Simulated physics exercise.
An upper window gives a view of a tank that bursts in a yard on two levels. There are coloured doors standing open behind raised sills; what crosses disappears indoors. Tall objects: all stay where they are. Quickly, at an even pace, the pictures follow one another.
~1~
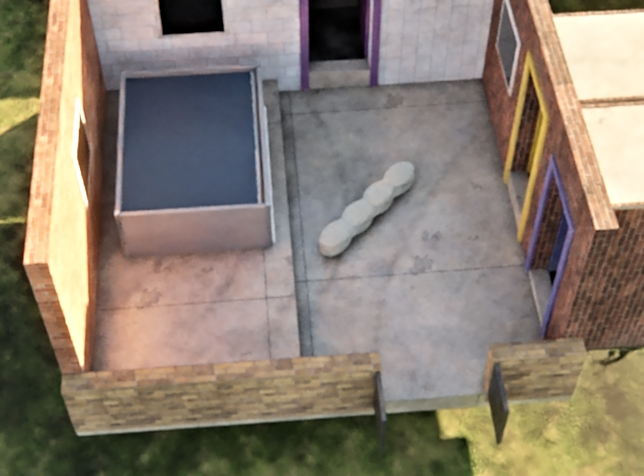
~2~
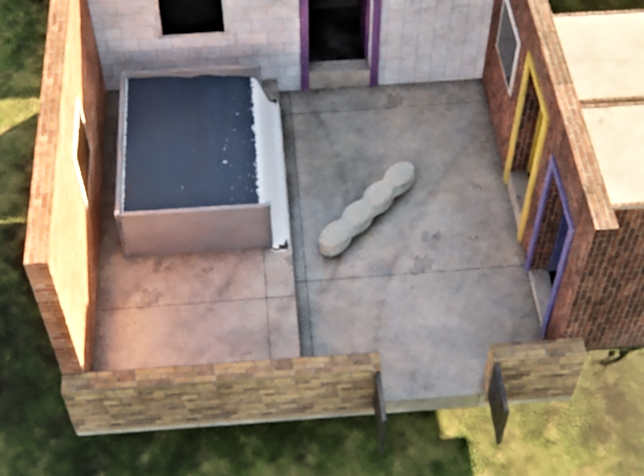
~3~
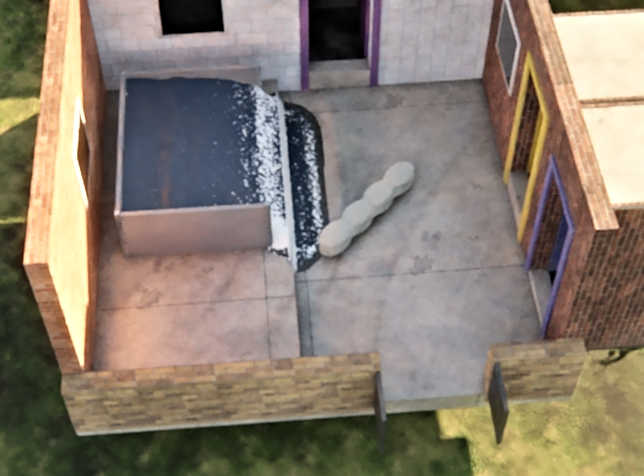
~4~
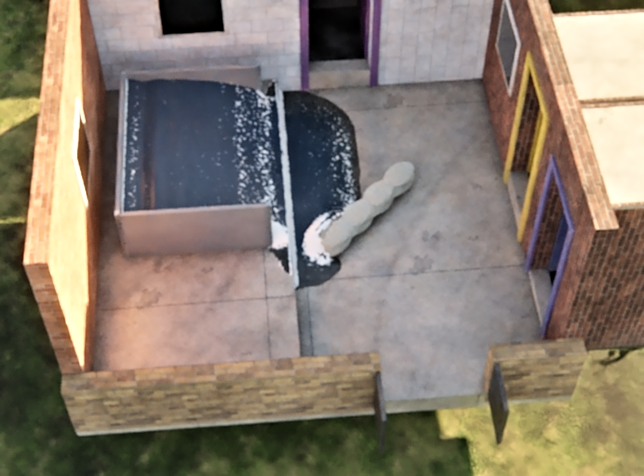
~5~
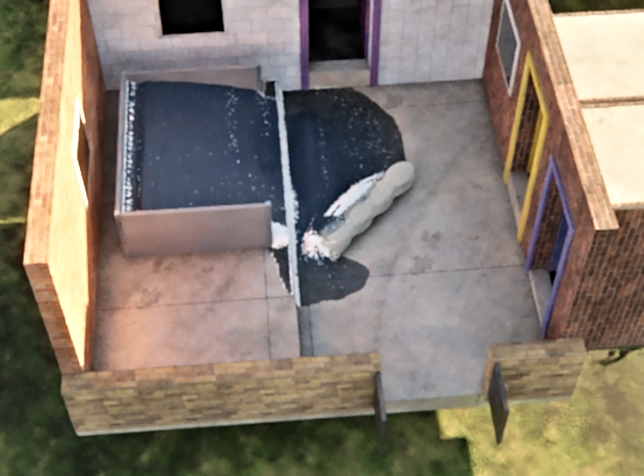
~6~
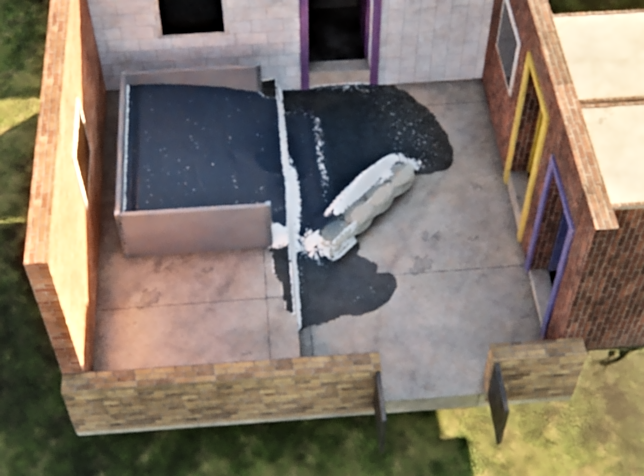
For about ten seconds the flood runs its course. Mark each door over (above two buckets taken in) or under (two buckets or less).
Blue door: Over. Purple door: Under. Yellow door: Under.
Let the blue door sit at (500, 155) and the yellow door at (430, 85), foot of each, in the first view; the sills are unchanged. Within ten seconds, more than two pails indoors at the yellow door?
Door by door, the yellow door exceeds the limit.
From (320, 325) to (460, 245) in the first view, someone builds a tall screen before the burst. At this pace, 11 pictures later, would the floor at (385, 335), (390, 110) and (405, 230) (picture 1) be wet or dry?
The first is still bare, the second inundated and the third inundated.
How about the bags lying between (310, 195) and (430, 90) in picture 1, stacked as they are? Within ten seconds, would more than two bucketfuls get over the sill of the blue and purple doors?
I'd say the blue door crosses the line and the purple door crosses the line.
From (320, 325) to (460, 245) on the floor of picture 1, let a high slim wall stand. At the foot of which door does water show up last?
Last: The one in blue.
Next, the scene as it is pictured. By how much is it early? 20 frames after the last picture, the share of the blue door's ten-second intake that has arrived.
Around 0 in a hundred.
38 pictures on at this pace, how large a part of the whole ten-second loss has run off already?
My figure is about 55 in a hundred.
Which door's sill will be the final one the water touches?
It's the blue one.
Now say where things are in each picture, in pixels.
The tank at (192, 140) is whole and still, in the first frame.
The front is at (265, 103), out from the gap at (262, 159), in the second frame.
The front is at (299, 110), out from the gap at (263, 162), in the third frame.
Water pours out at (263, 163) and has run to (297, 95), in the fourth frame.
The front is at (359, 97), out from the gap at (263, 164), in the fifth frame.
Water pours out at (263, 165) and has run to (439, 134), in the sixth frame.
A moment on, water covers 50 % of the floor; the blue door not reached, the purple door wet at the sill, nothing in, the yellow door wet at the sill, nothing in.
Next, water covers 65 % of the floor; the blue door wet at the sill, nothing in, the purple door wet at the sill, nothing in, the yellow door wet at the sill, nothing in.
Then, water covers 65 % of the floor; the blue door wet at the sill, nothing in, the purple door under two buckets in, the yellow door wet at the sill, nothing in.
Later, water covers 70 % of the floor; the blue door under two buckets in, the purple door under two buckets in, the yellow door wet at the sill, nothing in.
In the end, water covers 80 % of the floor; the blue door far over two buckets in, the purple door under two buckets in, the yellow door wet at the sill, nothing in.
